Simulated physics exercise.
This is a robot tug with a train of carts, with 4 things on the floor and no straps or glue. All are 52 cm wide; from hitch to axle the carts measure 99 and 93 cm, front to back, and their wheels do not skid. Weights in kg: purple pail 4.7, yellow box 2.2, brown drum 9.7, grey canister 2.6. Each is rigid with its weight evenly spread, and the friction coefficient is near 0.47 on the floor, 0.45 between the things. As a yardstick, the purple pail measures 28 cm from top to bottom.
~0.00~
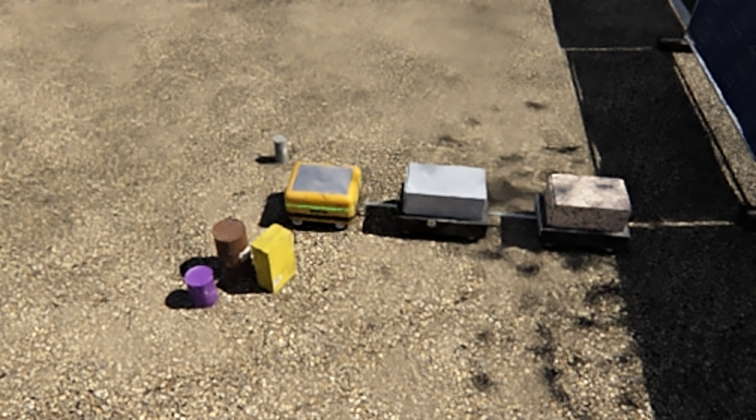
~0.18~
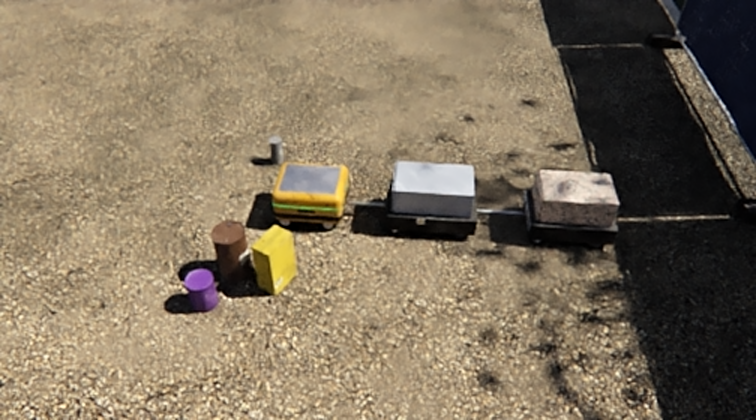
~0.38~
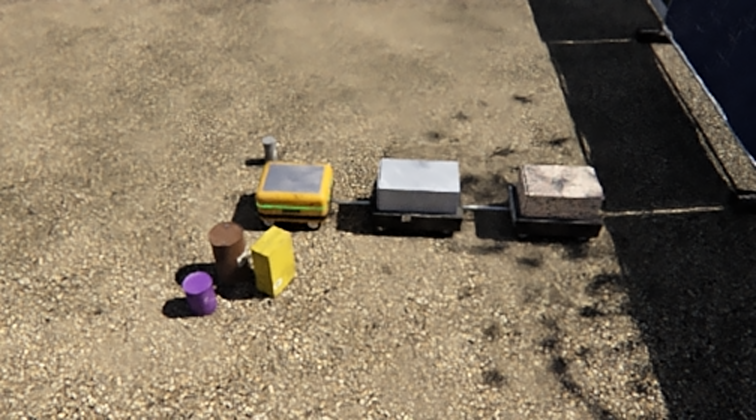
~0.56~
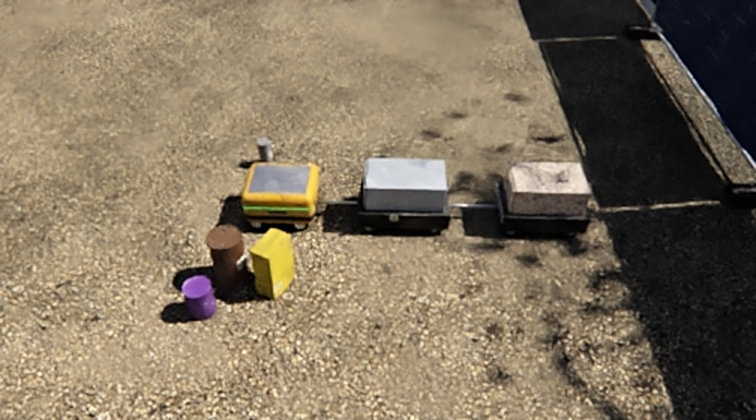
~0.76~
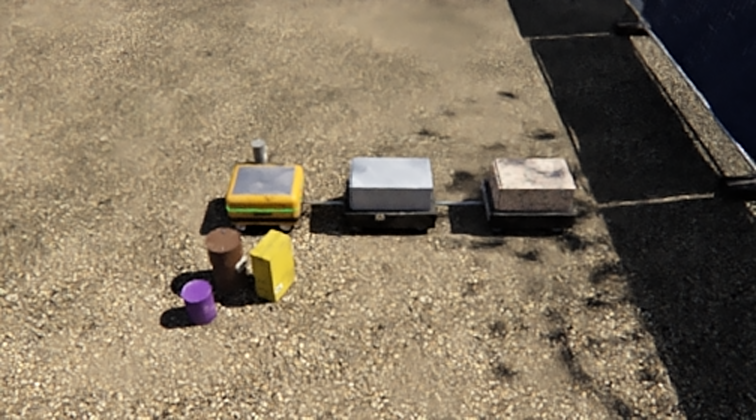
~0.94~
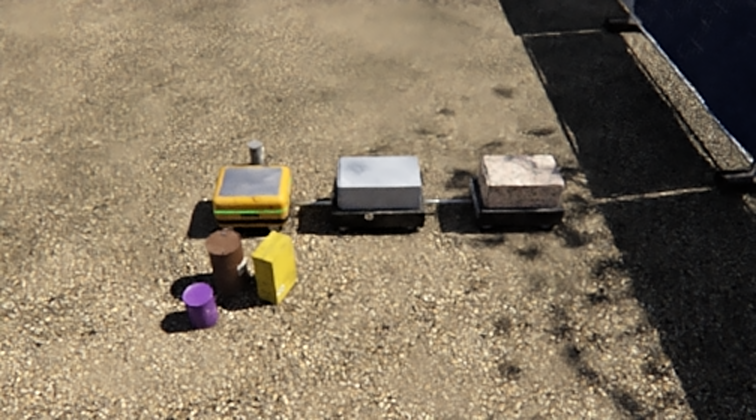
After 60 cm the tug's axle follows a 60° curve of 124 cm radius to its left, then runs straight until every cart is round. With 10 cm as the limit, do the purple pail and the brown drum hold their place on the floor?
The purple pail stays put and the brown drum stays put.
After 3.34 s, tug has run 187 cm.
After 6.14 s, tug has run 344 cm; brown drum slid 2 cm near (228, 264).
At rest (9.3 s), all 4 in place, give or take 10 cm. Seen from the same camera at the end, purple pail near (201, 307), brown drum near (228, 267).
